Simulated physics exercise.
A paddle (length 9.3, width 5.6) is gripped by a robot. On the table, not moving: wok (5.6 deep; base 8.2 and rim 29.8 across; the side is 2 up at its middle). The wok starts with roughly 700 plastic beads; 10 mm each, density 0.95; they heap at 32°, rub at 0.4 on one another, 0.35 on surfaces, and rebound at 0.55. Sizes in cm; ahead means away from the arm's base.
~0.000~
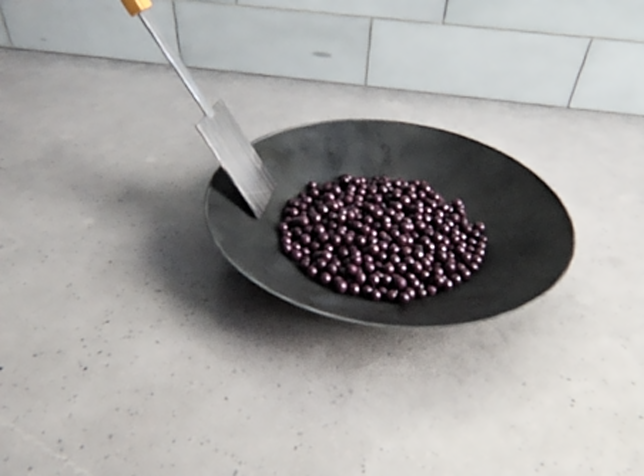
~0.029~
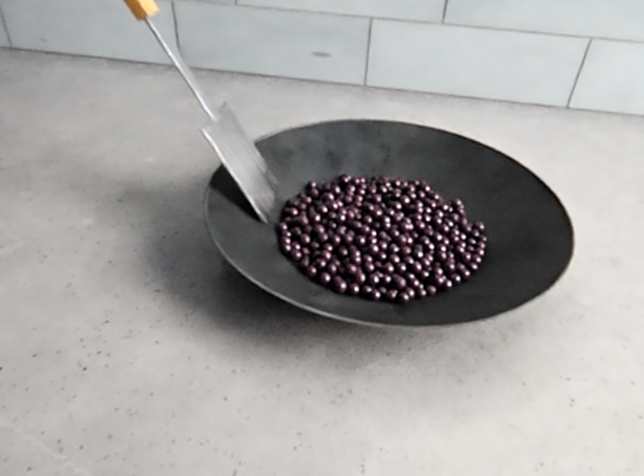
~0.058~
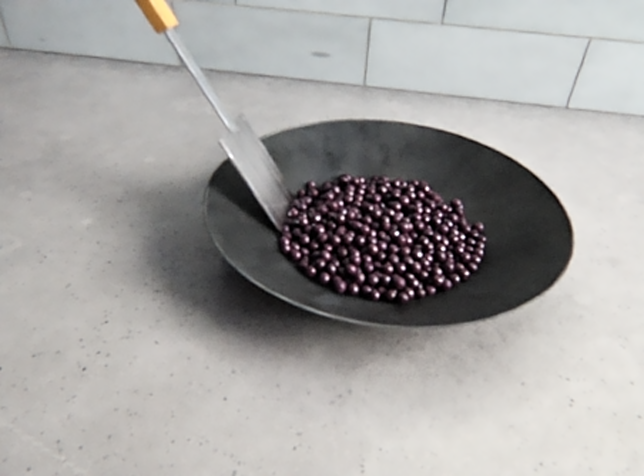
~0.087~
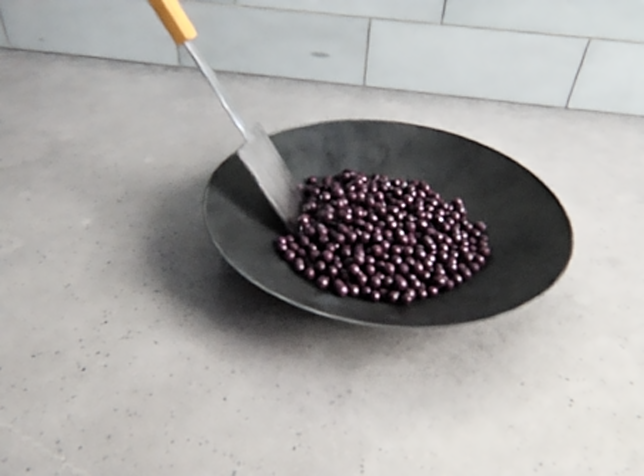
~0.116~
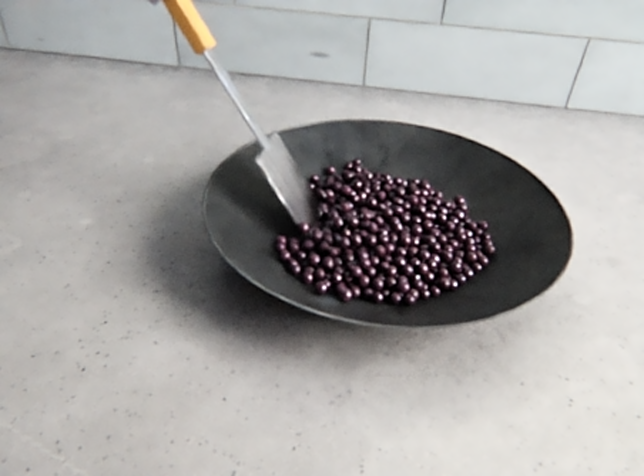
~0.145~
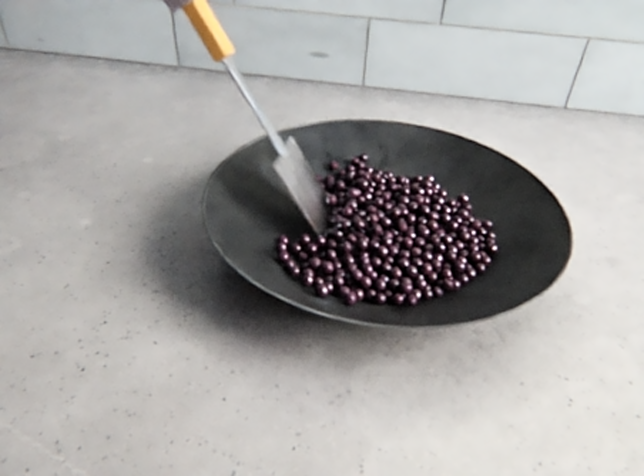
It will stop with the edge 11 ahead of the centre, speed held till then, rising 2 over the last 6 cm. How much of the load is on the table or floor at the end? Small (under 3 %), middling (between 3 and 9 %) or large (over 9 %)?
A large share, over 9 %, ends on the table or floor.
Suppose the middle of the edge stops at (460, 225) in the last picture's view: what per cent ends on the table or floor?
Some 0 per cent.
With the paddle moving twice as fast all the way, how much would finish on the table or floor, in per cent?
Then about 30 per cent.
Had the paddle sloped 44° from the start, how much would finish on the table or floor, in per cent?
It would be near 10 per cent.
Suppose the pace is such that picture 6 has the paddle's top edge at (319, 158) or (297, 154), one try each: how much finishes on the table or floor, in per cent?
About 20 and 15 per cent.
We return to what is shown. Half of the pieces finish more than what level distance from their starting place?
Some 3 cm.
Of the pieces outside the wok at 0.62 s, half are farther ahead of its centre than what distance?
Roughly 20 cm.
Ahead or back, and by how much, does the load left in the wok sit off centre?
Some 3.5 cm ahead.
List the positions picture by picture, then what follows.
Paddle top edge at (208, 111), sloping 59°; upper third of the load around (381, 219), from x 285 to 480, top at y 180; 702 in the wok, in the first frame.
Paddle top edge at (214, 115), sloping 59°; upper third of the load around (381, 219), from x 285 to 480, top at y 180, in the second frame.
Paddle top edge at (231, 126), sloping 59°; upper third of the load around (379, 219), from x 285 to 480, top at y 180, in the third frame.
Paddle top edge at (248, 136), sloping 59°; upper third of the load around (379, 220), from x 280 to 485, top at y 170, in the fourth frame.
Paddle top edge at (266, 144), sloping 59°; upper third of the load around (387, 222), from x 280 to 490, top at y 165, in the fifth frame.
Paddle top edge at (282, 151), sloping 59°; upper third of the load around (397, 225), from x 280 to 490, top at y 155; 702 in the wok, in the sixth frame.
By 0.25 s, sloping 59°, highest piece 5 above the table; 702 in the wok.
By 0.36 s, sloping 59°, highest piece 7 above the table; 702 in the wok.
By 0.62 s, sloping 59°, highest piece 6 above the table; 618 in the wok, 82 on the table or floor, 2 on the blade or in flight.
By 1.67 s, sloping 59°, highest piece 5 above the table; 617 in the wok, 85 on the table or floor.
Final count, 617 in the wok, 85 on the table or floor. That is 12 % on the table or floor.
